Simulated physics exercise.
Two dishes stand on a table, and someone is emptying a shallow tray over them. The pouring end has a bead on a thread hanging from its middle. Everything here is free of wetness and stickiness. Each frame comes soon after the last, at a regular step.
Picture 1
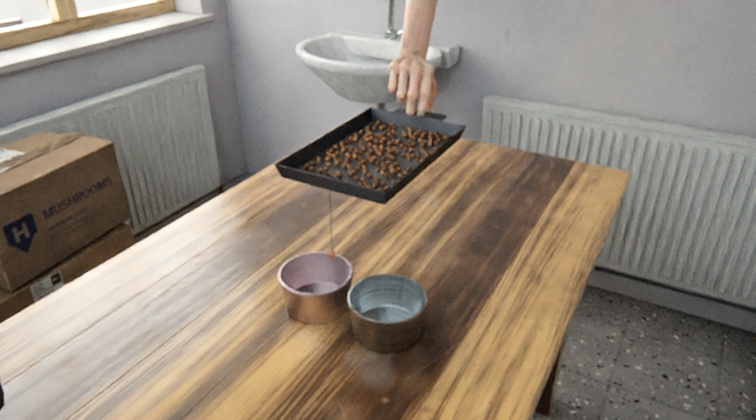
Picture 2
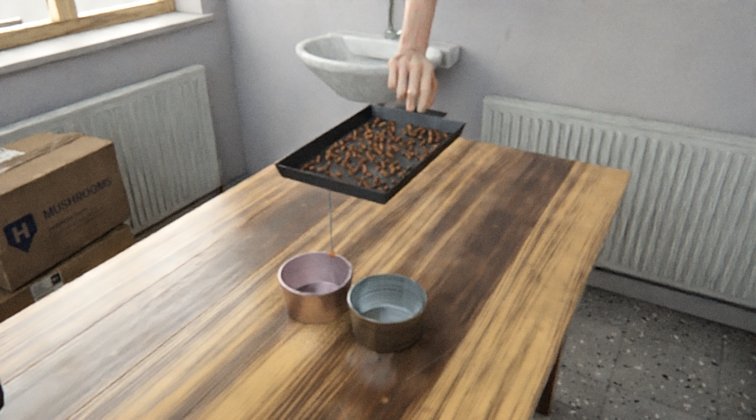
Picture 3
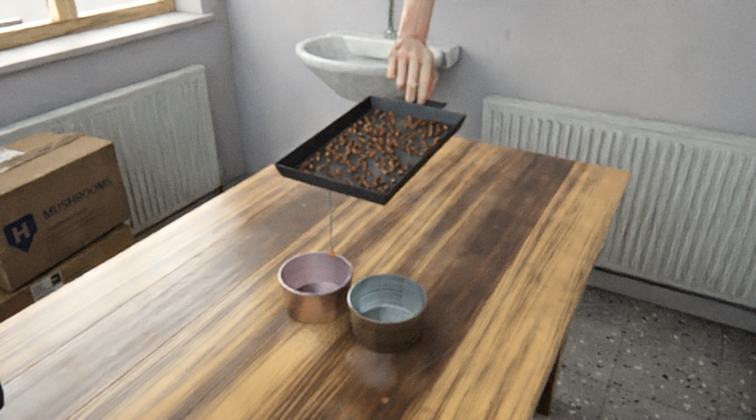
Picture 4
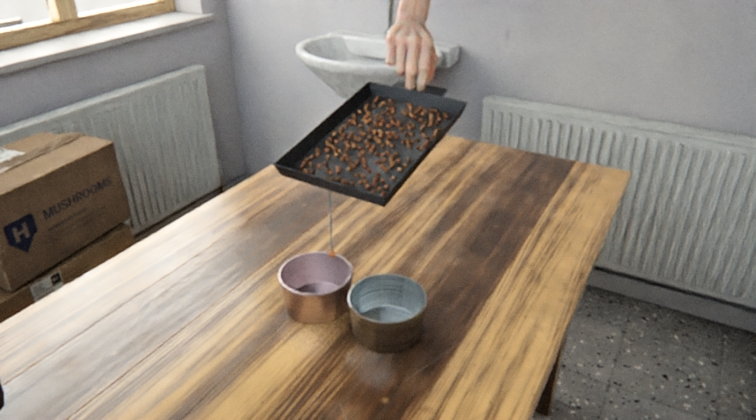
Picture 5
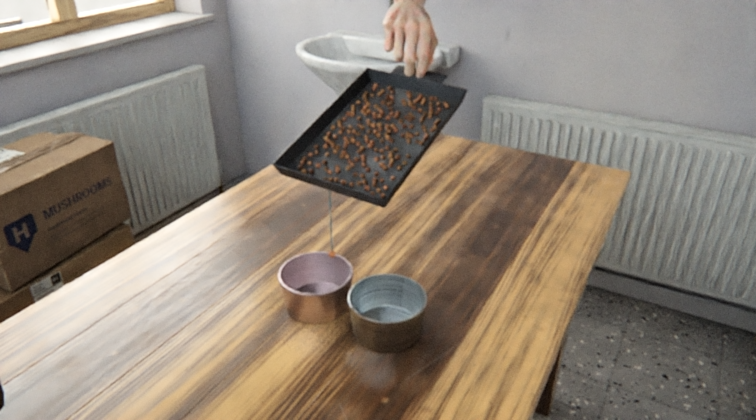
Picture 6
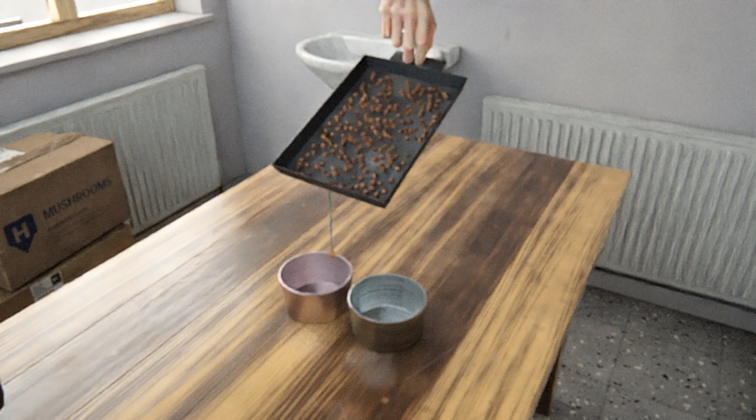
On a striped wooden table stood a pinkish dish and a grey-blue one, while above them a hand raised the far end of a black tray, tilting it steeper as the small brown pieces shifted about.
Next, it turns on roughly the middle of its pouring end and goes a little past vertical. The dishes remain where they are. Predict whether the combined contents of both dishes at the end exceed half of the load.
The combined contents exceed half.
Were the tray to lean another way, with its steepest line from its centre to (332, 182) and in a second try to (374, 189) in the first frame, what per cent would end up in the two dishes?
Case one 50 %; case two 90 %.
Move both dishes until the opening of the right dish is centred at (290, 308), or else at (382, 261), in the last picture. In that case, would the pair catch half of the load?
Shy of half, then shy of half.
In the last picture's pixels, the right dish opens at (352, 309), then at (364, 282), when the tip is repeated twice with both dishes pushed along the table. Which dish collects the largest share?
Well, first the right-hand one, then the right-hand one.
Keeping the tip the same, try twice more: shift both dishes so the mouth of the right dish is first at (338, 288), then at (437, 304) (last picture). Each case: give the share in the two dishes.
The first try yields 70% and the second yields 60%.
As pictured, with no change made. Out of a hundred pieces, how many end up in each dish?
Around 30 in a hundred in the left dish and around 50 in a hundred in the right dish.
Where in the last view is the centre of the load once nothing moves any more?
The centre comes to rest near (372, 321).
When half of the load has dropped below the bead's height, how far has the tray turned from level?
Roughly 95 degrees from level.
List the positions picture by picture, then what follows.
The first frame shows corners of the pouring end near (281, 163) and (384, 190), level; middle of the load near (377, 152), cereal balls; left dish near (296, 304); right dish near (369, 332); bead on its thread near (332, 254).
The second frame shows corners of the pouring end near (281, 163) and (384, 190), level; middle of the load near (377, 150).
The third frame shows corners of the pouring end near (280, 163) and (384, 192), tipped barely, lowest at the right corner; middle of the load near (377, 145).
The fourth frame shows corners of the pouring end near (279, 163) and (384, 193), tipped a little, lowest at the right corner; middle of the load near (376, 138).
The fifth frame shows corners of the pouring end near (279, 163) and (383, 196), tipped clearly, lowest at the right corner; middle of the load near (375, 132).
The sixth frame shows corners of the pouring end near (278, 163) and (383, 198), tipped clearly, lowest at the right corner; middle of the load near (373, 128), all but a few on the move; left dish near (296, 304); right dish near (369, 332).
Shortly afterwards, tray tipped steeply; near two thirds on the tray; a little in the right dish; only a few in the left dish; only a few outside both; near a quarter in the air.
Next, tray tipped past a quarter turn; only a few on the tray; near half in the right dish; near a quarter in the left dish; near a quarter outside both; a little in the air.
Some moments later, tray tipped past a quarter turn; near half in the right dish; near a quarter in the left dish; near a quarter outside both.
In the end, tray tipped past a quarter turn; near half in the right dish; near a quarter in the left dish; near a quarter outside both.
